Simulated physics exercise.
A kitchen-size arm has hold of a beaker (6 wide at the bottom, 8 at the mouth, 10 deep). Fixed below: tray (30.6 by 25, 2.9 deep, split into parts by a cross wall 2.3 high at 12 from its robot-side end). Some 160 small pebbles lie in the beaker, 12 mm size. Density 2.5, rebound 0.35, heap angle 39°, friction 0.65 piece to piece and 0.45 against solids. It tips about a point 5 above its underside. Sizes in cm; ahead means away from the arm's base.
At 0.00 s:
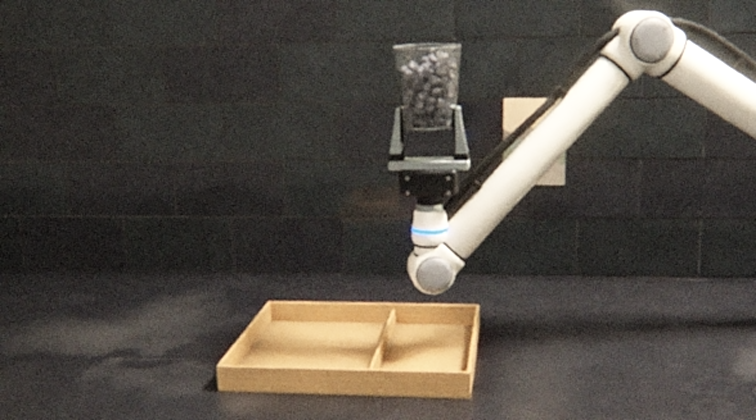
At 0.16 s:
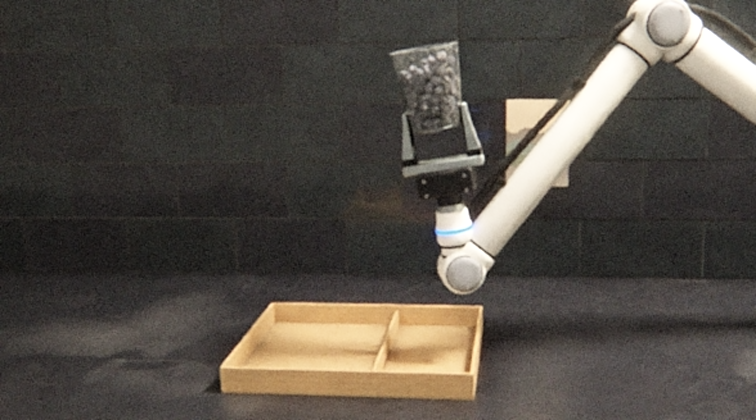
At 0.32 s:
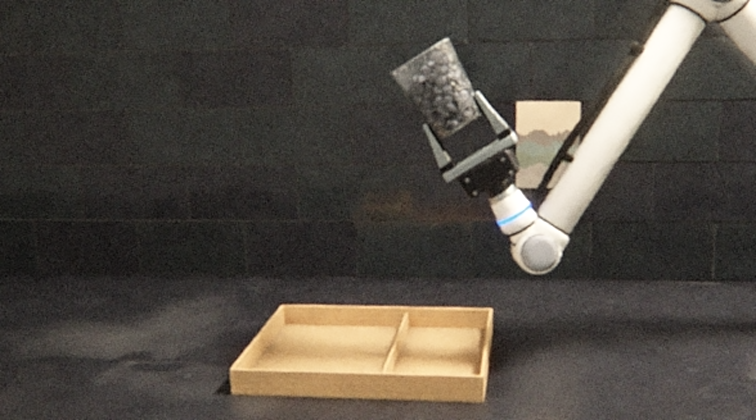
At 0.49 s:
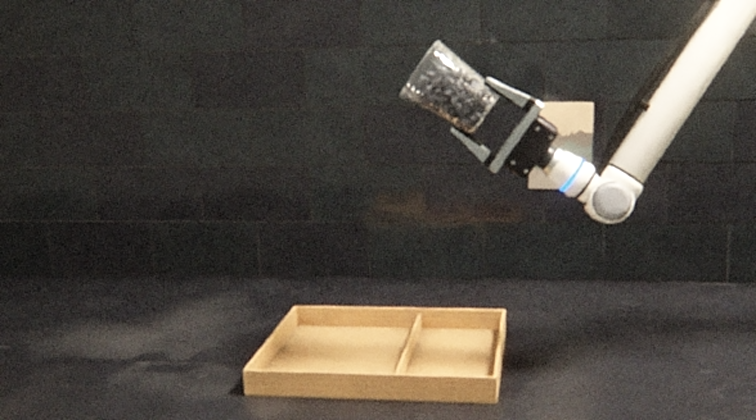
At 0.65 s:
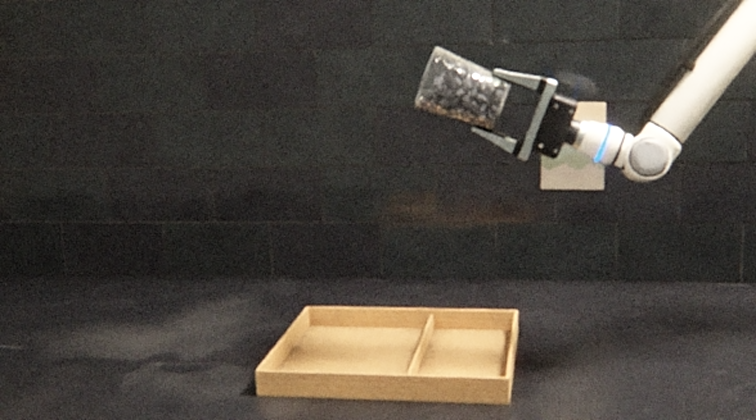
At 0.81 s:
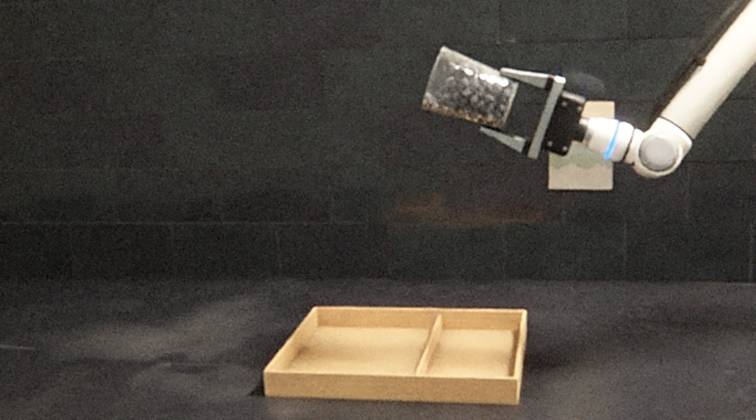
A robot arm tilts a clear beaker of dark pebbles leftward above a divided tray.
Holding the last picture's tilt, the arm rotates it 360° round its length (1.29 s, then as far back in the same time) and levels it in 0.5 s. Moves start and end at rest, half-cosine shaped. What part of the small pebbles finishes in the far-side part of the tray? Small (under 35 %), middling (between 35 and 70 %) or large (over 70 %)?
In the far-side part of the tray the share is small, under 35 %.
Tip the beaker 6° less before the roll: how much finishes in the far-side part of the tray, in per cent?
About 5 per cent.
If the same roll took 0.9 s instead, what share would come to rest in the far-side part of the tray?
It would be near 5 per cent.
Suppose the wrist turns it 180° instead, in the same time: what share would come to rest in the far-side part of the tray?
In that case some 10 per cent.
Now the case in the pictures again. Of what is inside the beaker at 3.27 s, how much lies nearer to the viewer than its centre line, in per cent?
About 40 per cent.
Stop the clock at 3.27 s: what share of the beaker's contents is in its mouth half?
About 40 per cent.
After 2.04 s, tipped 70°, highest piece 39 above the table; 154 in the beaker, 4 in the far-side part, 2 in flight or on a rim.
After 3.27 s, tipped 70°, highest piece 39 above the table; 140 in the beaker, 18 in the far-side part, 2 in flight or on a rim.
After 4.09 s, upright, highest piece 41 above the table; 138 in the beaker, 22 in the far-side part.
After 4.79 s, upright, highest piece 41 above the table; 138 in the beaker, 22 in the far-side part.
In the end, 138 in the beaker, 22 in the far-side part. That is 14 % in the far-side part of the tray.
